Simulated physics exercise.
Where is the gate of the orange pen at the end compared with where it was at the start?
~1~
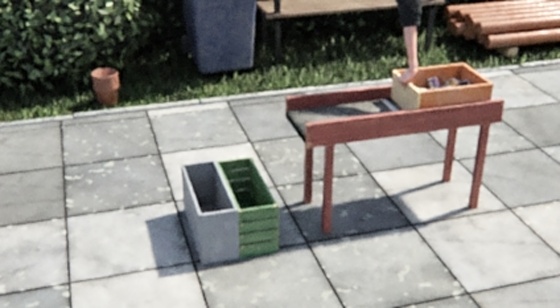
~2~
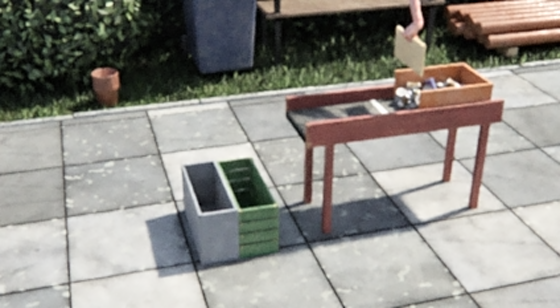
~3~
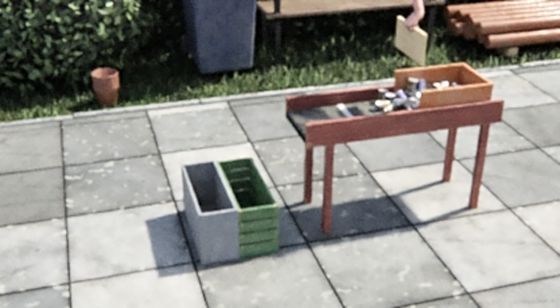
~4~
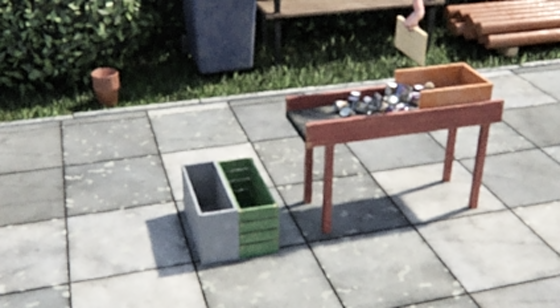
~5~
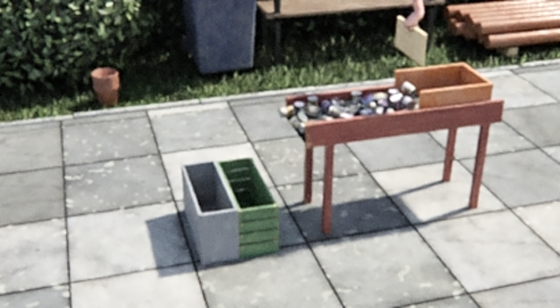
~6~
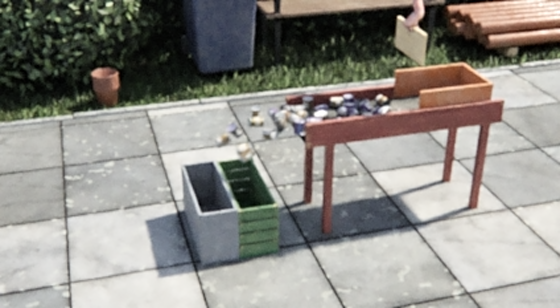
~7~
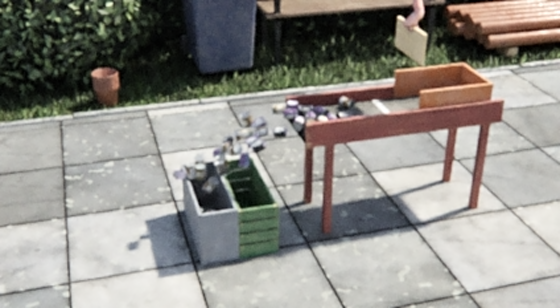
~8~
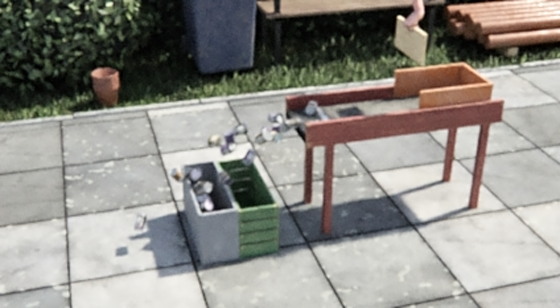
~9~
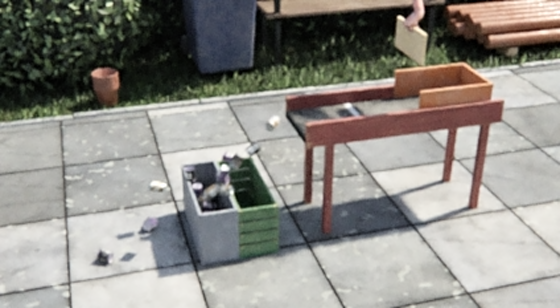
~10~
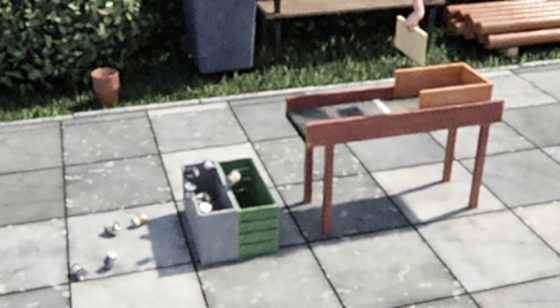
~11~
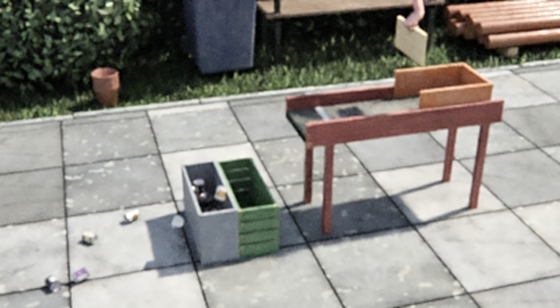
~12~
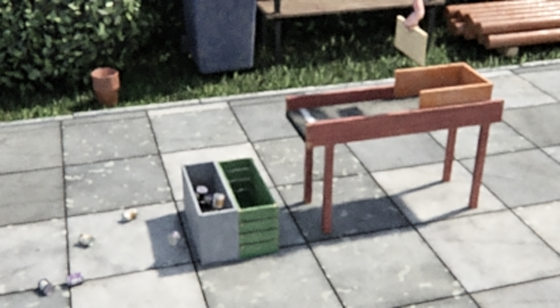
At the start the gate stands at the left side of the orange pen, closing it. By the end it is held up in the air above the pen by the hand, leaving that side open.
Hand raising a gate, small tins riding a belt left and dropping into a grey tub, a few landing on the paving.
